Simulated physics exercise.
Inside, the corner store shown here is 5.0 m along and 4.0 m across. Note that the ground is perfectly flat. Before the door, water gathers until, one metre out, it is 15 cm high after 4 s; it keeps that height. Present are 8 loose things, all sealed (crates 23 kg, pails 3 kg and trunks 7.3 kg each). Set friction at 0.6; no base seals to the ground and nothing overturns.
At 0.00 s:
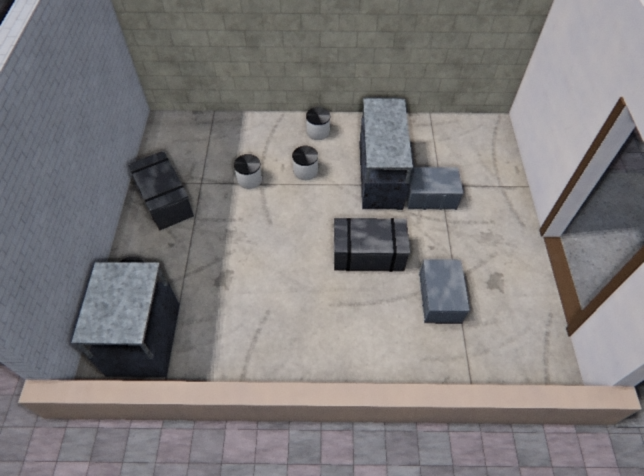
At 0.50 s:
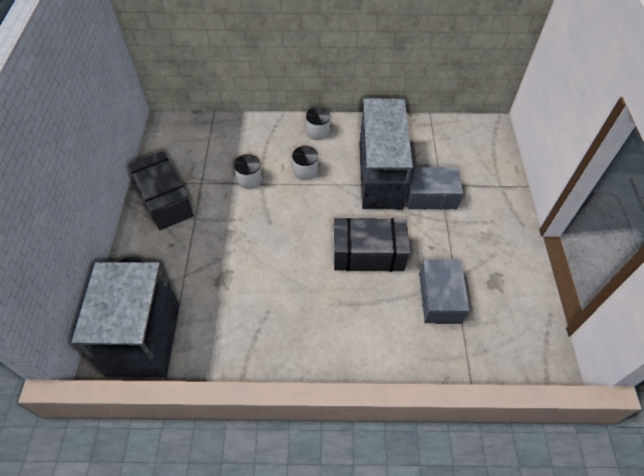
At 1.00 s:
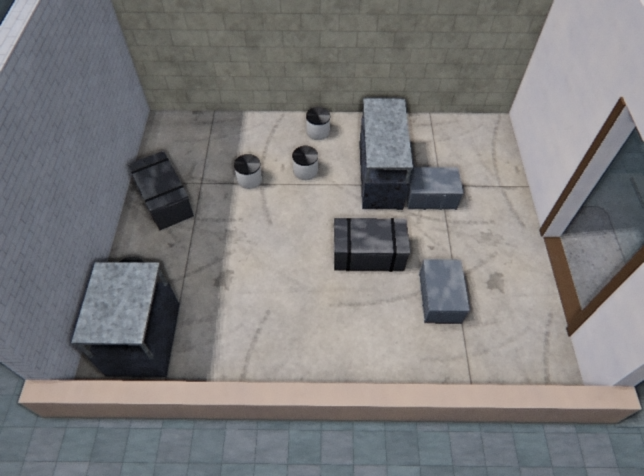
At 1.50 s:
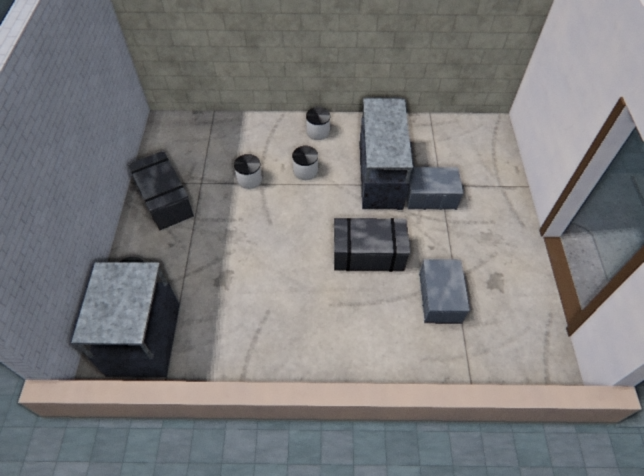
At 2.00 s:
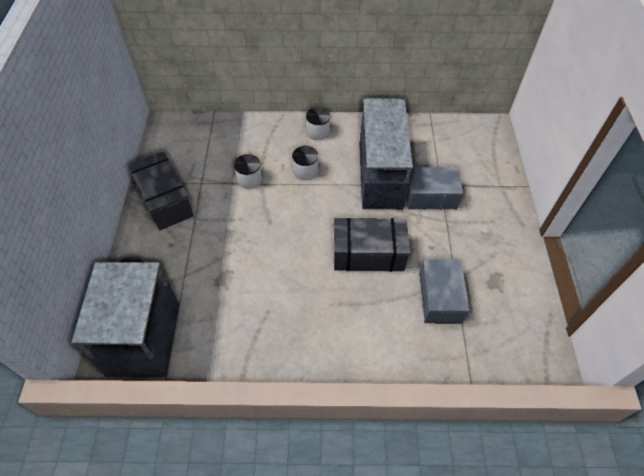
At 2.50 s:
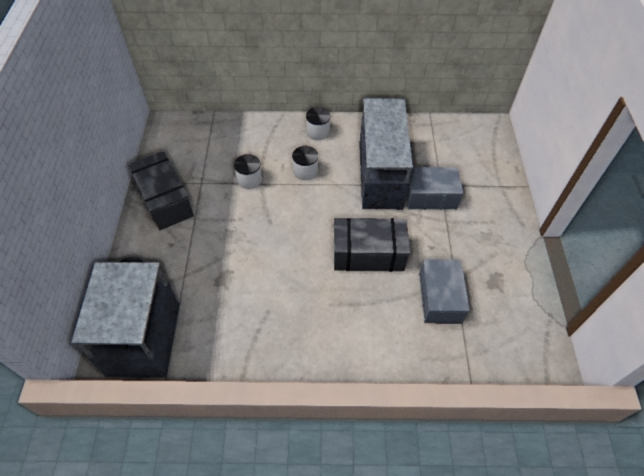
In this clip, dark boxes and small pails sit motionless on the pale floor of a walled room while the paving outside turns from pinkish to blue-green under water, which lastly covers the brown sill at the right-hand doorway.
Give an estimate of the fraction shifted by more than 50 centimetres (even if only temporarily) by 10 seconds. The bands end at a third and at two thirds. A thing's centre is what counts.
The fraction does not reach a third.
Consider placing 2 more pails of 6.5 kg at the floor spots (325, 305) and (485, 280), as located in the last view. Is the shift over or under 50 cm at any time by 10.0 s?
So the first ends up within that distance while the second ends up beyond that distance.
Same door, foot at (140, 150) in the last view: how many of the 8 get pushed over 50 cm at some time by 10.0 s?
Then the count would be 4.
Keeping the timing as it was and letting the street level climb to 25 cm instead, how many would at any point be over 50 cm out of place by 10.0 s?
You'd get 4 in that case.
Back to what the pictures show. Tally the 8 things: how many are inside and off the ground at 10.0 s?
Total: 2.
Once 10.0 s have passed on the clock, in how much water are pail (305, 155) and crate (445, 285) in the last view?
Some 1 cm at the first, some 5 cm at the second.
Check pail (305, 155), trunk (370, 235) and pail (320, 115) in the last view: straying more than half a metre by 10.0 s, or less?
First not as far, then farther, then not as far.
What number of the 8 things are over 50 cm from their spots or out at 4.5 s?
At that moment it comes to 0.
After 3.5 s 0 of 8 are over 50 cm from their spots; 0 afloat.
After 4.5 s 0 of 8 are over 50 cm from their spots; 0 afloat.
After 7.0 s 0 of 8 are over 50 cm from their spots; 0 afloat.
After 10.0 s 1 of 8 are over 50 cm from their spots, and 1 have been at some point; 2 afloat.
